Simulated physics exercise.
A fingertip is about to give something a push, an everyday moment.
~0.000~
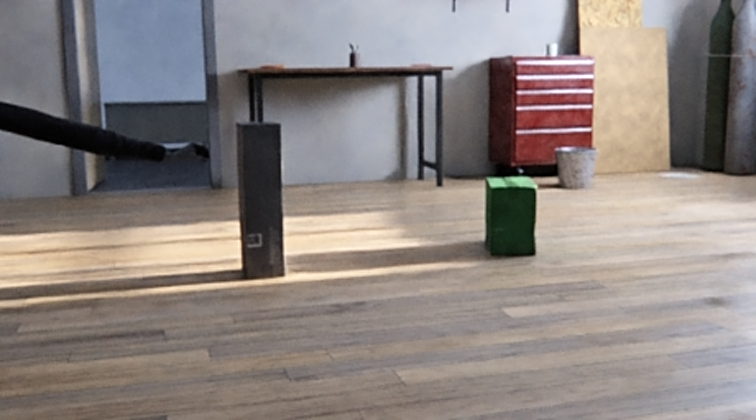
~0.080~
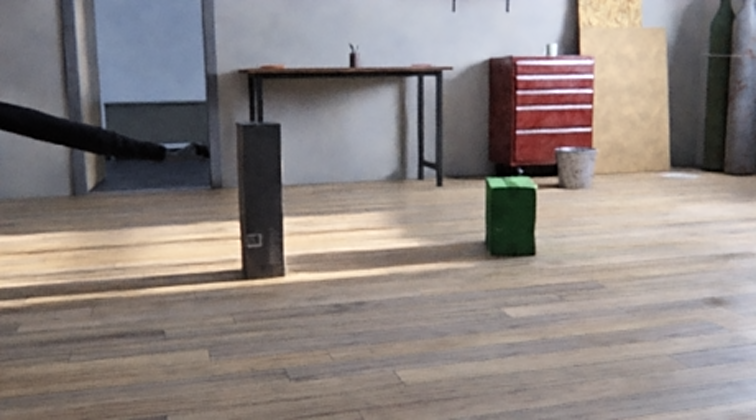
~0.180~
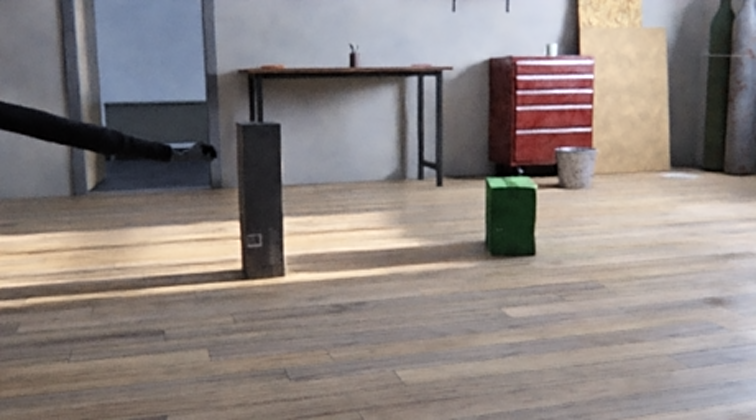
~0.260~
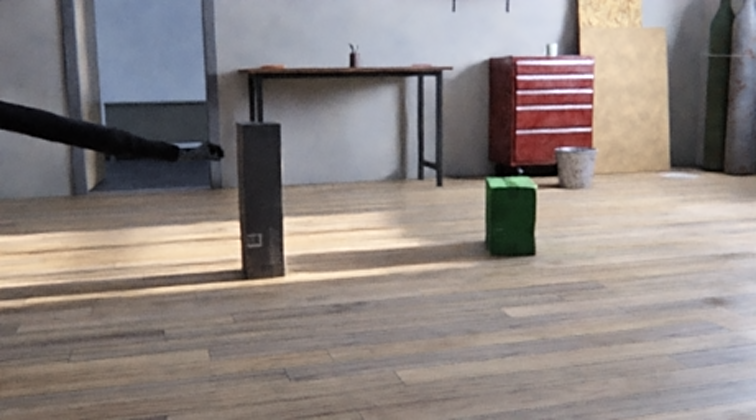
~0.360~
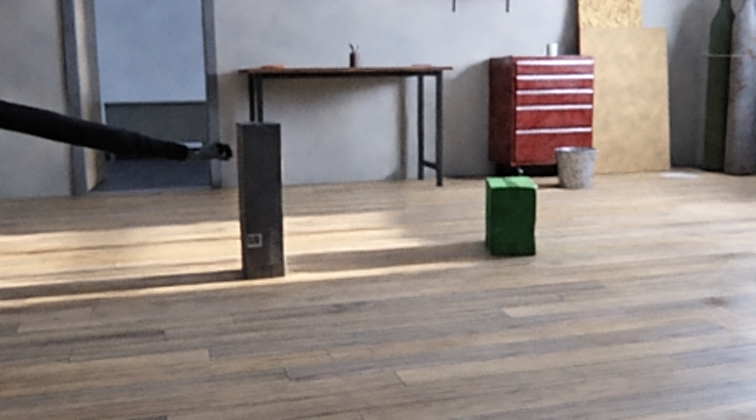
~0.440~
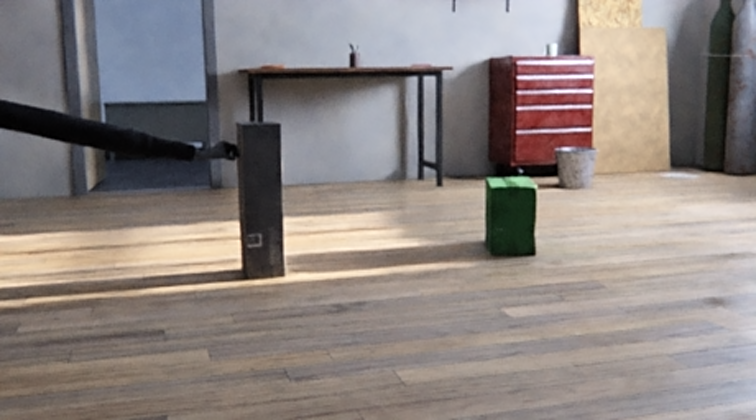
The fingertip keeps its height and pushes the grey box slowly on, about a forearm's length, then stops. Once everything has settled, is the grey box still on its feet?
No - knocked over.
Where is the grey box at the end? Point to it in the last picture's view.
It winds up at roughly (363, 247).
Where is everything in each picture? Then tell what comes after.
Grey box (260, 199), in the first frame.
Grey box (260, 199), in the second frame.
Grey box (260, 199), in the third frame.
Grey box (260, 199), in the fourth frame.
Grey box (260, 199), in the fifth frame.
Grey box (260, 199), in the sixth frame.
Around 1.04 s, grey box rocked 26° from its first pose near (295, 196).
Around 1.34 s, grey box rocked 67° from its first pose near (341, 222).
Finally (2.0 s), down or leaning hard on the floor, grey box. Final places as the last picture's camera would see them, grey box near (363, 247).
